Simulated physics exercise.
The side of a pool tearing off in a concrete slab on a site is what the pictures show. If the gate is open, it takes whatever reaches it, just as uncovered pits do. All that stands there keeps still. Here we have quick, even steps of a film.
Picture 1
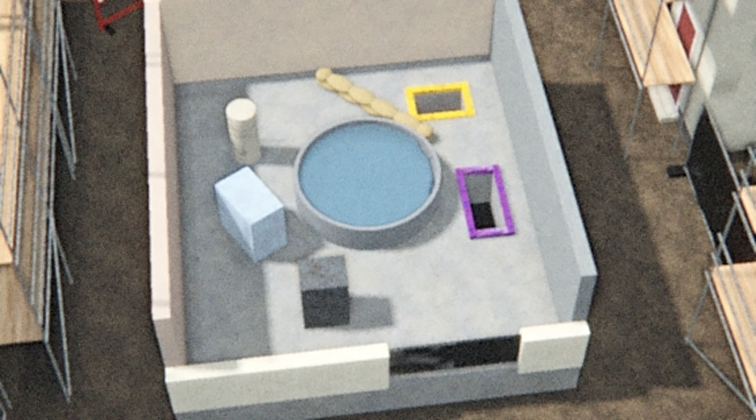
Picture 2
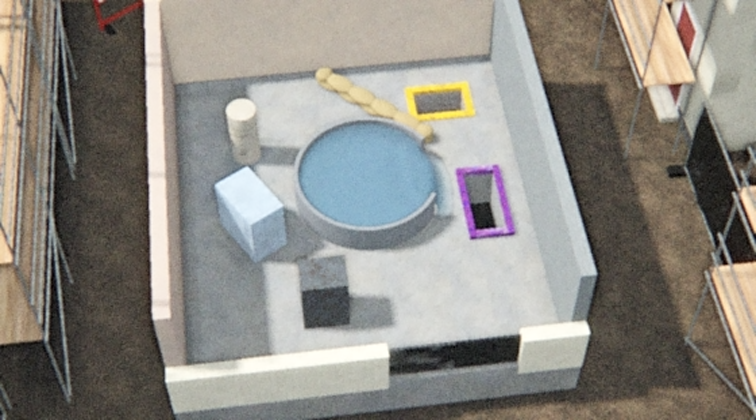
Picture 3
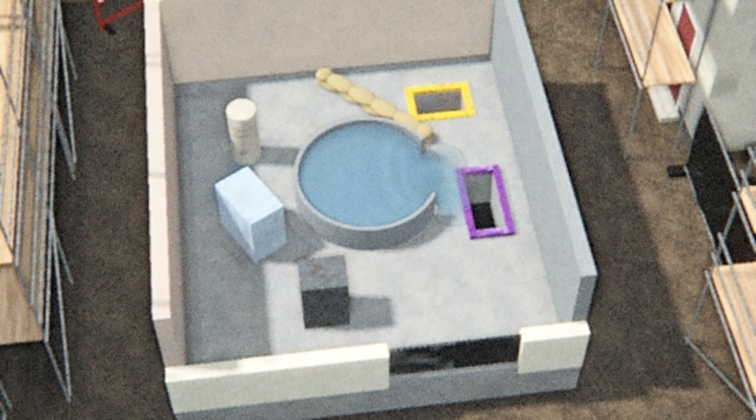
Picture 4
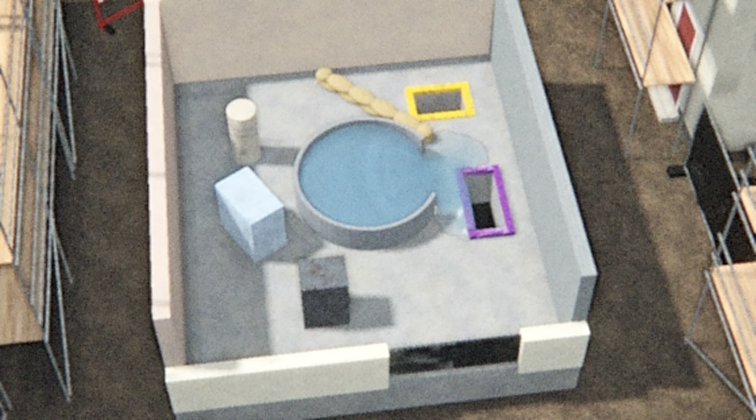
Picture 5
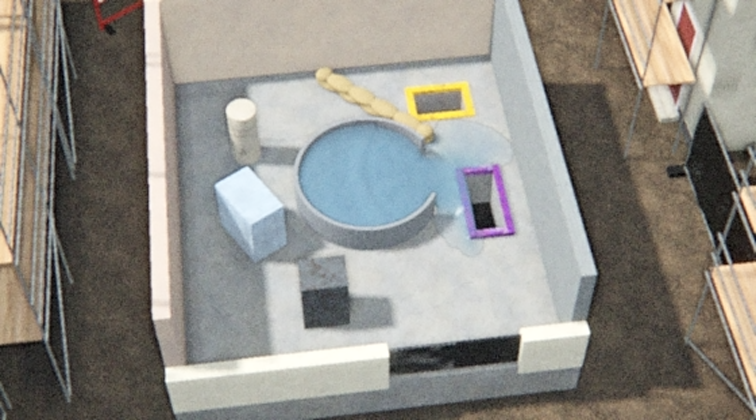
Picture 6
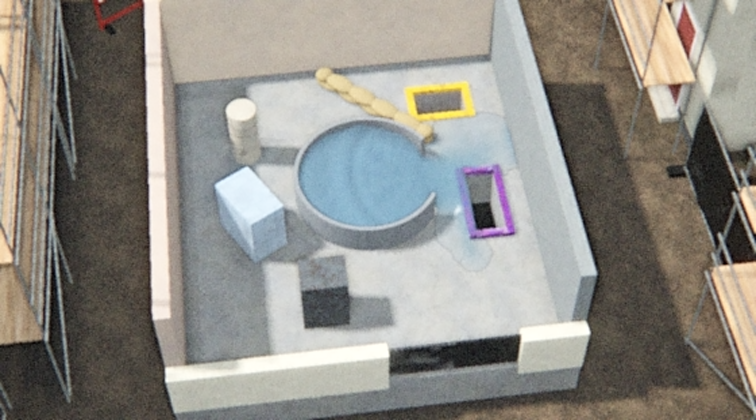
The clip shows a round pool of still blue water on a walled concrete slab; its right side tears open, and water pours through the gap, spreading thinly across the floor around the purple-edged pit and toward the yellow-edged one.
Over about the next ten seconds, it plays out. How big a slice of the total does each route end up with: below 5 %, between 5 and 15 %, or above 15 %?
As I see it, the gate will get a thin slice beneath five per cent; the yellow pit will get an average slice of five to fifteen per cent; the purple pit will get a big slice beyond fifteen per cent.
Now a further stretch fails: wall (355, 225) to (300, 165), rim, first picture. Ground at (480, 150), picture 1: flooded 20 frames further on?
Result - puddle-free.
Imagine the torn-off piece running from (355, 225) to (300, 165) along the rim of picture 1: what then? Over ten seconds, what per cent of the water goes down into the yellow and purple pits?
Out of every hundred parts, yellow takes 0 and purple takes 0.
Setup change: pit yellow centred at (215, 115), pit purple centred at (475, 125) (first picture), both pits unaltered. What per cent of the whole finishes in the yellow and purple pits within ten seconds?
Of the total, the yellow pit holds 0 per cent and the purple pit 12 per cent.
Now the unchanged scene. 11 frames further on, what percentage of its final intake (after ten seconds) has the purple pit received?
Estimate: Roughly 60 %.
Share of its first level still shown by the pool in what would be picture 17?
Estimate: Close to 58 %.
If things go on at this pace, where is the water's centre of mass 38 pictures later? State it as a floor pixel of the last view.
At roughly (402, 187).
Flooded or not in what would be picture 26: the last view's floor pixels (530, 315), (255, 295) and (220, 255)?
Listed points: Inundated / unwetted / unwetted.
A moment on, water covers 15 % of the floor; the gate 0 %, the yellow pit 0 %, the purple pit 9 %.
Next, water covers 25 % of the floor; the gate 0 %, the yellow pit 0 %, the purple pit 17 %.
Then, water covers 35 % of the floor; the gate 0 %, the yellow pit 2 %, the purple pit 23 %.
Later, water covers 50 % of the floor; the gate 0 %, the yellow pit 4 %, the purple pit 27 %.
In the end, water covers 65 % of the floor; the gate 0 %, the yellow pit 9 %, the purple pit 28 %.
